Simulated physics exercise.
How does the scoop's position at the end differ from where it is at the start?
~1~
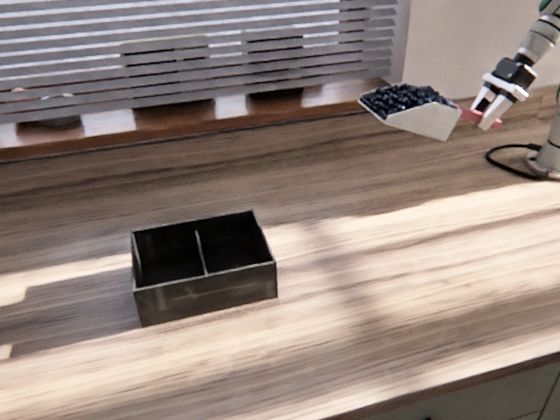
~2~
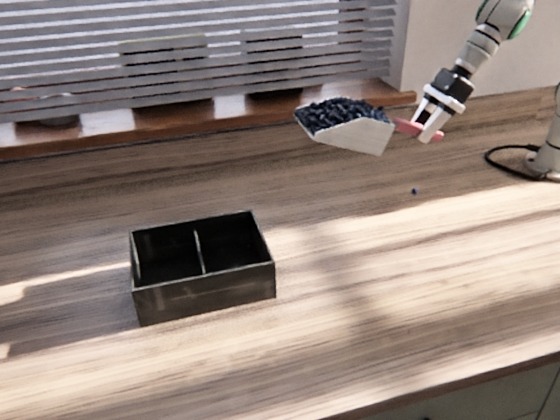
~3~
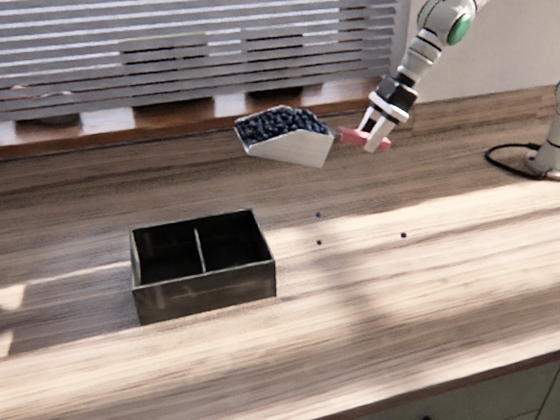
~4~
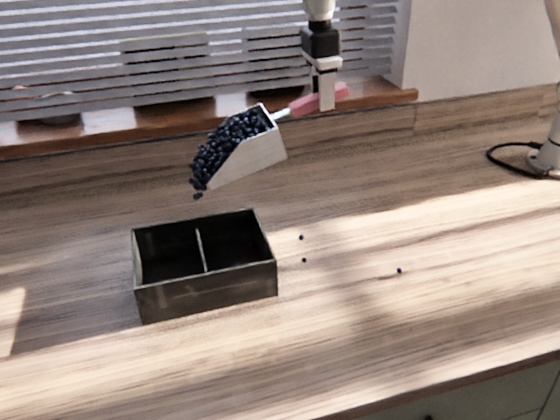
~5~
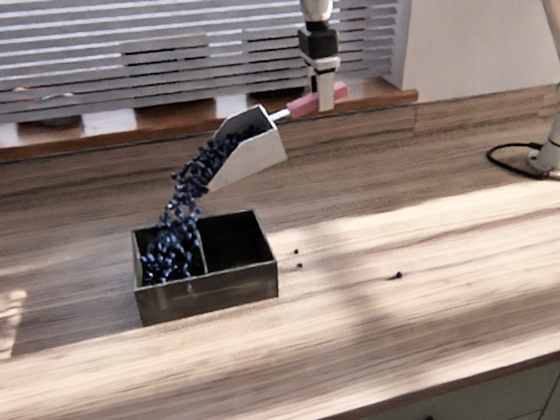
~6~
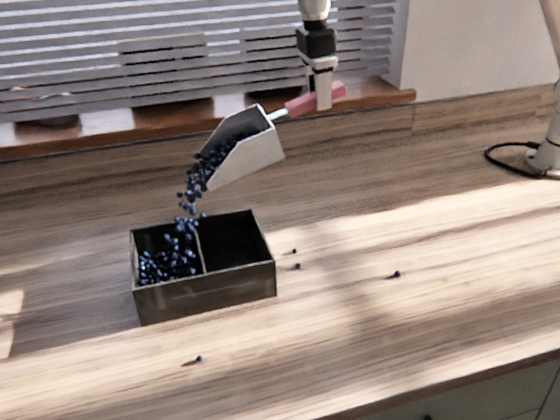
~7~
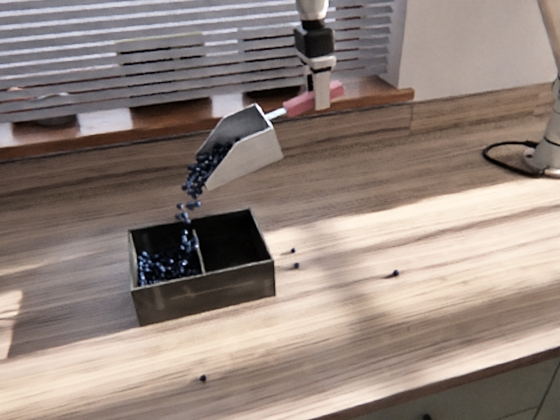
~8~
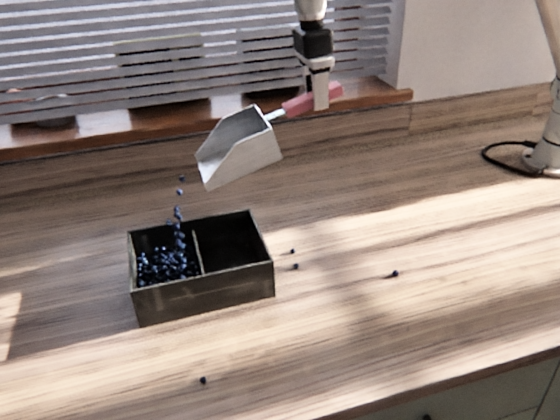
At the start the scoop is at the upper right, well away from the box. By the end it is farther left and slightly lower in view, held just above the box.
